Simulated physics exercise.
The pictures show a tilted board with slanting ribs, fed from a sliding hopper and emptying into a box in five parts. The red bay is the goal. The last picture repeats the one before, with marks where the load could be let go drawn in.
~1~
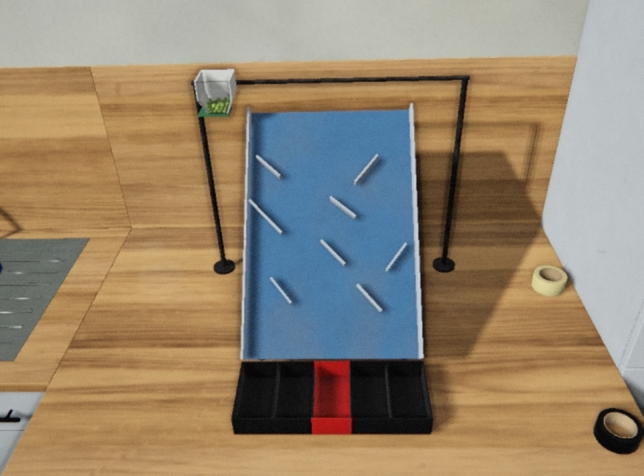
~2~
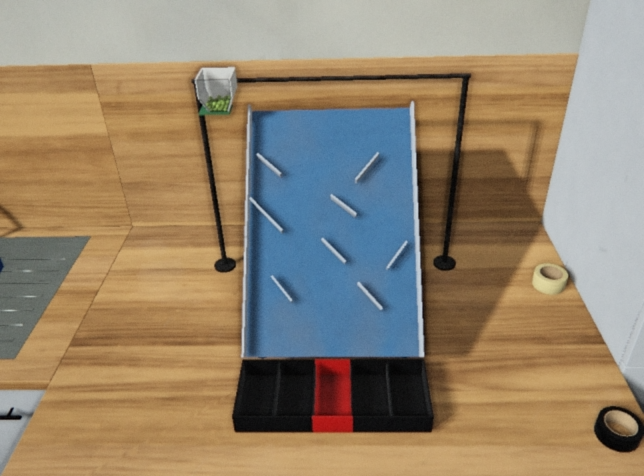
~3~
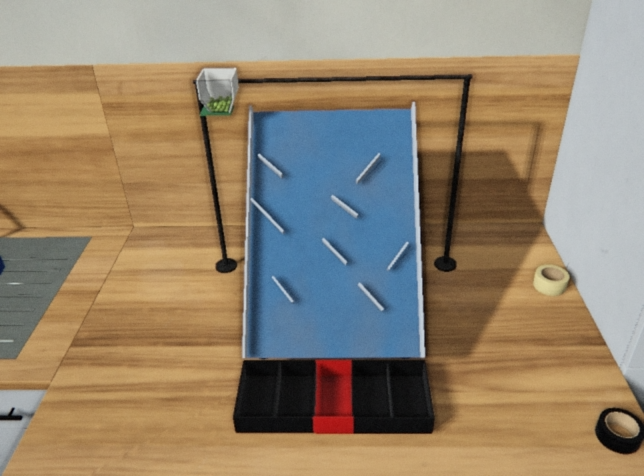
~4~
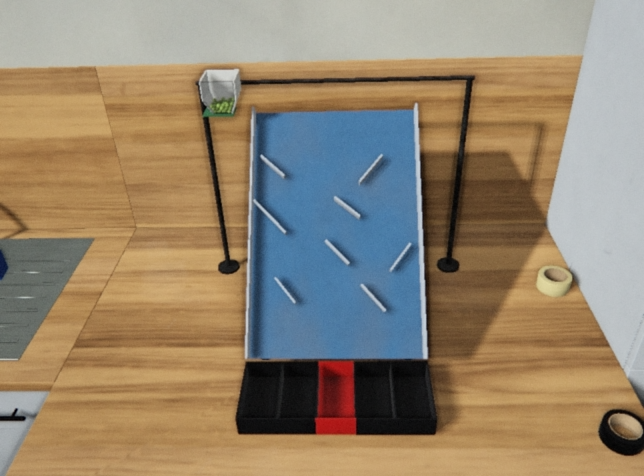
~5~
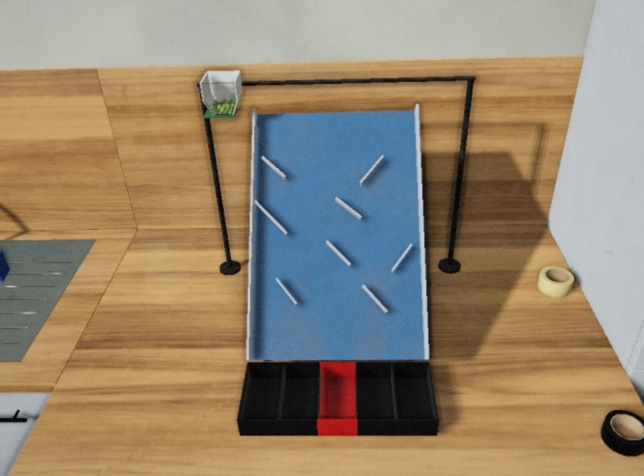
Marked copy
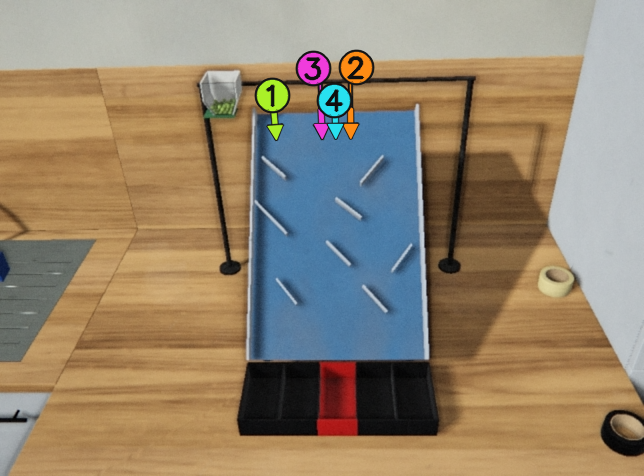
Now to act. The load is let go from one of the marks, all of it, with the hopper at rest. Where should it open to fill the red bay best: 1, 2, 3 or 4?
Choose 1.
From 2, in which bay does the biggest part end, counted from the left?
It is the fifth one.
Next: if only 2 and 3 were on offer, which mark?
3 it is.
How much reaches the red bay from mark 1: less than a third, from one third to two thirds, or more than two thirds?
It is from one third to two thirds.
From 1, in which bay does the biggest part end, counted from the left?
The third from the left.
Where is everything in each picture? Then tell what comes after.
In the first picture, hopper (219, 104), dried peas, door shut.
In the second picture, ribs (257, 154) to (280, 174), (356, 179) to (378, 153), (250, 198) to (282, 230).
In the third picture, ribs (332, 196) to (357, 215), (323, 239) to (346, 263), (388, 269) to (408, 242).
In the fourth picture, ribs (275, 278) to (295, 303), (362, 284) to (386, 311).
In the fifth picture, red bay (337, 427), number 3 of 5 from the left.
On the marked copy, mark 1 meets the board at (275, 134); mark 2 meets the board at (350, 133); mark 3 meets the board at (322, 133); mark 4 meets the board at (335, 133).
With 1, roughly half in the red bay, roughly a third in other bays, about a tenth held on the board, just a few outside the box.
With 2, just a few in the red bay, almost all in other bays.
With 3, about a tenth in the red bay, the larger part in other bays, about a tenth outside the box.
With 4, about a tenth in the red bay, the larger part in other bays, about a tenth outside the box.
